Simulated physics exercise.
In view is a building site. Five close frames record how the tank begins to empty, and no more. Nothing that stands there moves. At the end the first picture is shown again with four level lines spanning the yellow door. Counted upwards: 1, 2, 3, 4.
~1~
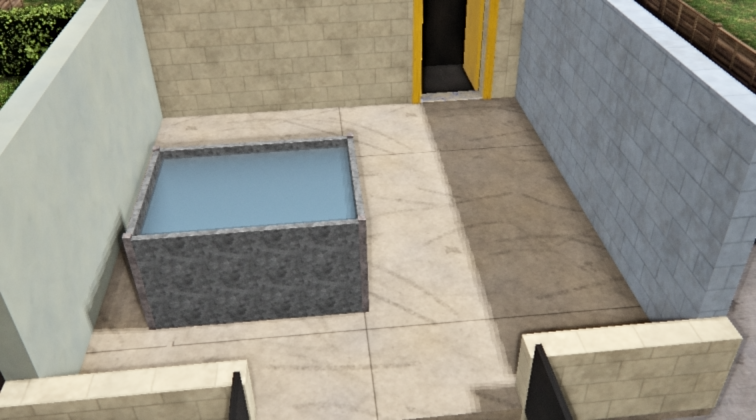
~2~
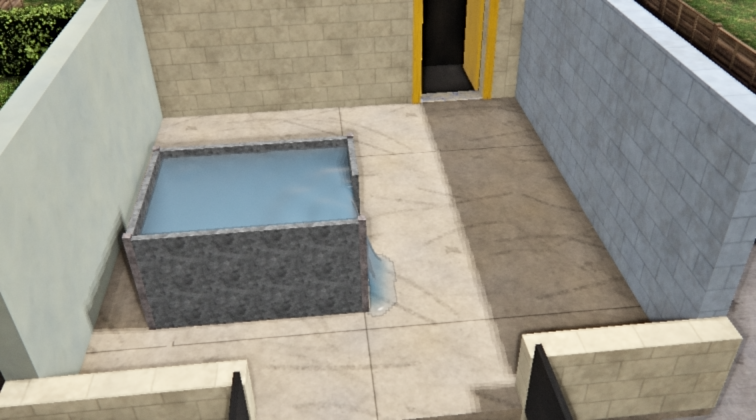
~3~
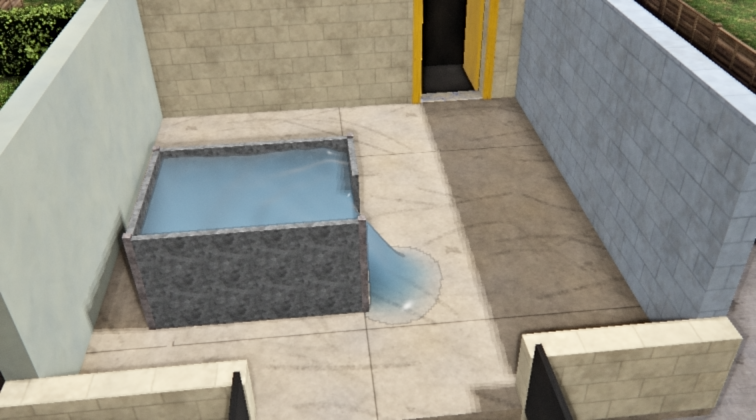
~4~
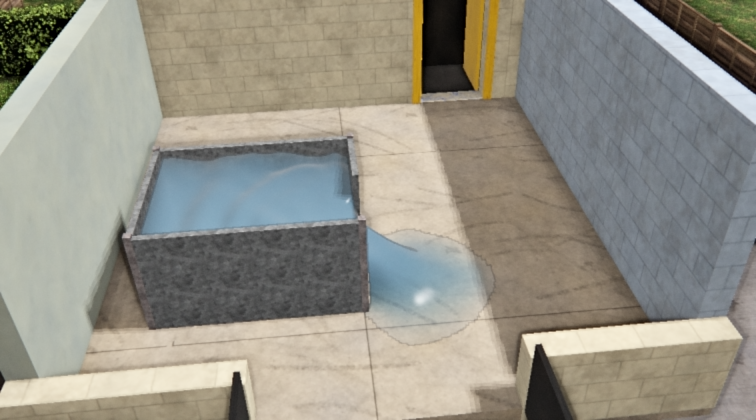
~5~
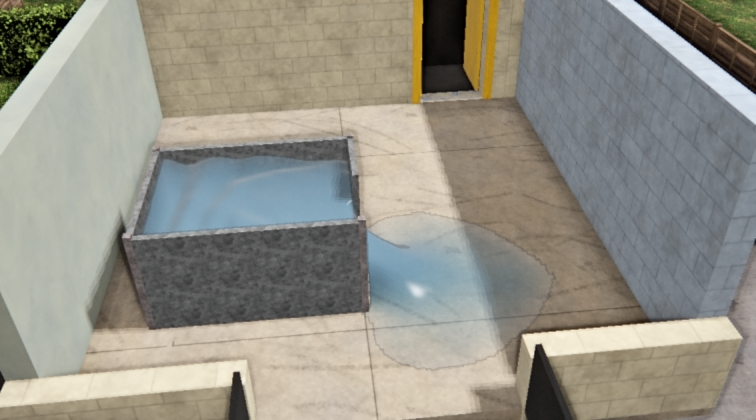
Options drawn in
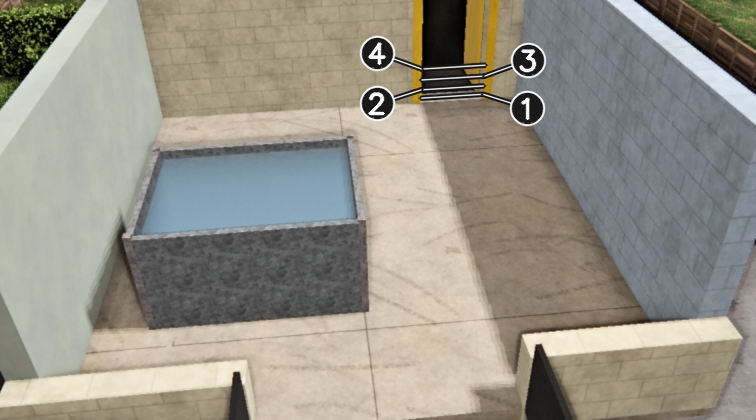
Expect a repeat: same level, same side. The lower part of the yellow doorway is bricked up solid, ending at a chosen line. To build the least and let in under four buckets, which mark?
2 will do.
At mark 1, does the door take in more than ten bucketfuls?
Yes.
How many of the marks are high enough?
Three of them.
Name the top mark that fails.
It is 1.
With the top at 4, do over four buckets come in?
No, not at all.
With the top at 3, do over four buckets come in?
No, not at all.
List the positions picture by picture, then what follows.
Water in the tank at rest, its middle at (252, 190); foot of the yellow doorway at (452, 101); open gate at (386, 342).
Water covers 1 % of the ground and shows as far out as (385, 260).
Water covers 3 % of the ground and shows as far out as (428, 264).
Water covers 6 % of the ground and shows as far out as (486, 276).
Water covers 12 % of the ground and shows as far out as (544, 280).
On the marked copy, 1 at (452, 96); 2 at (452, 87); 3 at (453, 78); 4 at (453, 67); from the bottom up 1, 2, 3, 4.
Choosing 1, some 20 bucketfuls get in.
Choosing 2, a splash gets over, under a bucket.
Choosing 3, nothing gets over.
Choosing 4, nothing gets over.
